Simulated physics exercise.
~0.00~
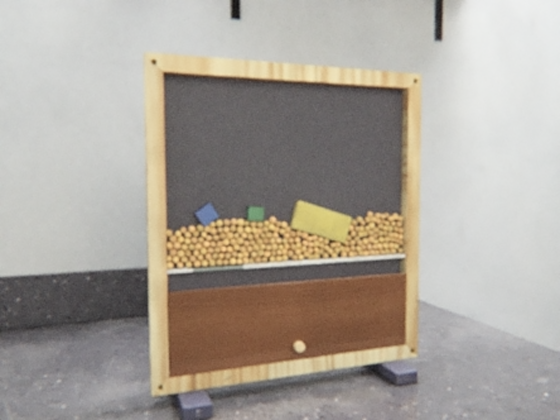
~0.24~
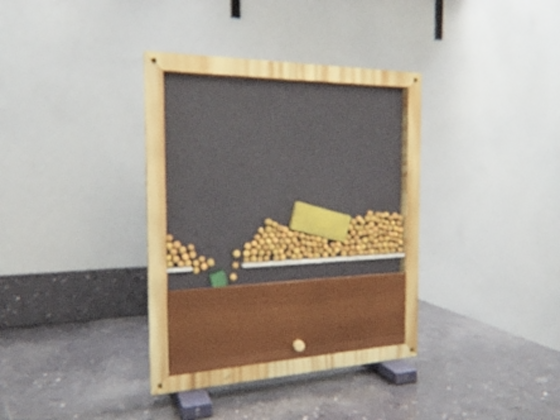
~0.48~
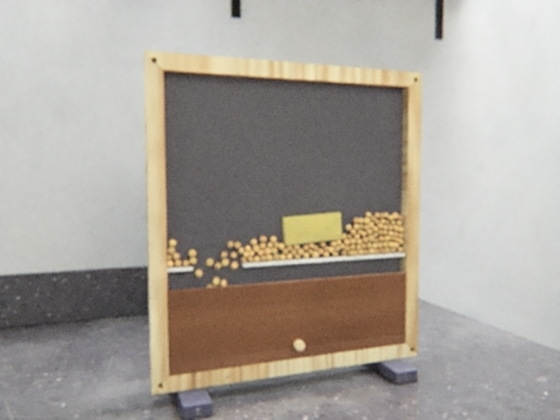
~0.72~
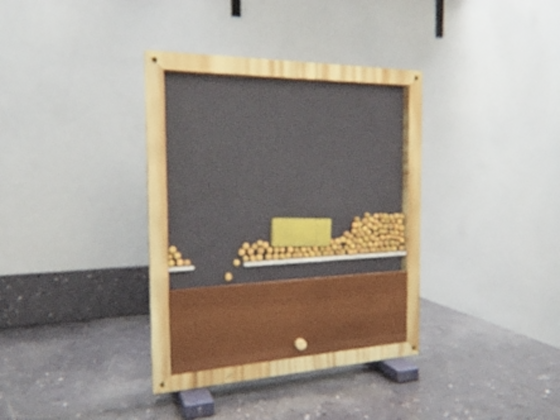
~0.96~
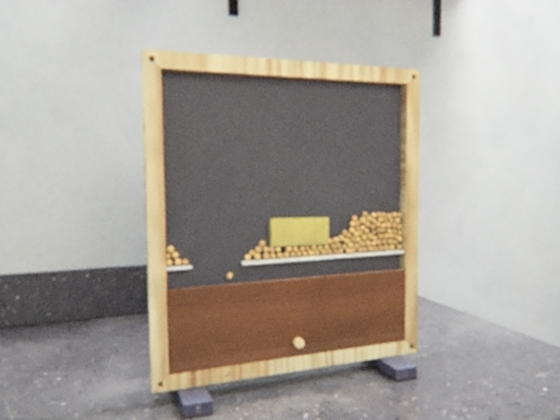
Pale wooden beads lie across the floor of a thin upright box, with a blue, a green and a yellow block resting on top. A gap opens in the floor left of the middle, and beads pour through it toward the shut drawer below. The blue block is soon out of sight, and the green block drops through the gap, tipped over, and disappears too. The yellow block slides left and down with the sinking beads and levels out. The flow thins to a few stray beads, leaving a small heap at left and a larger one at right, with the yellow block still on top.
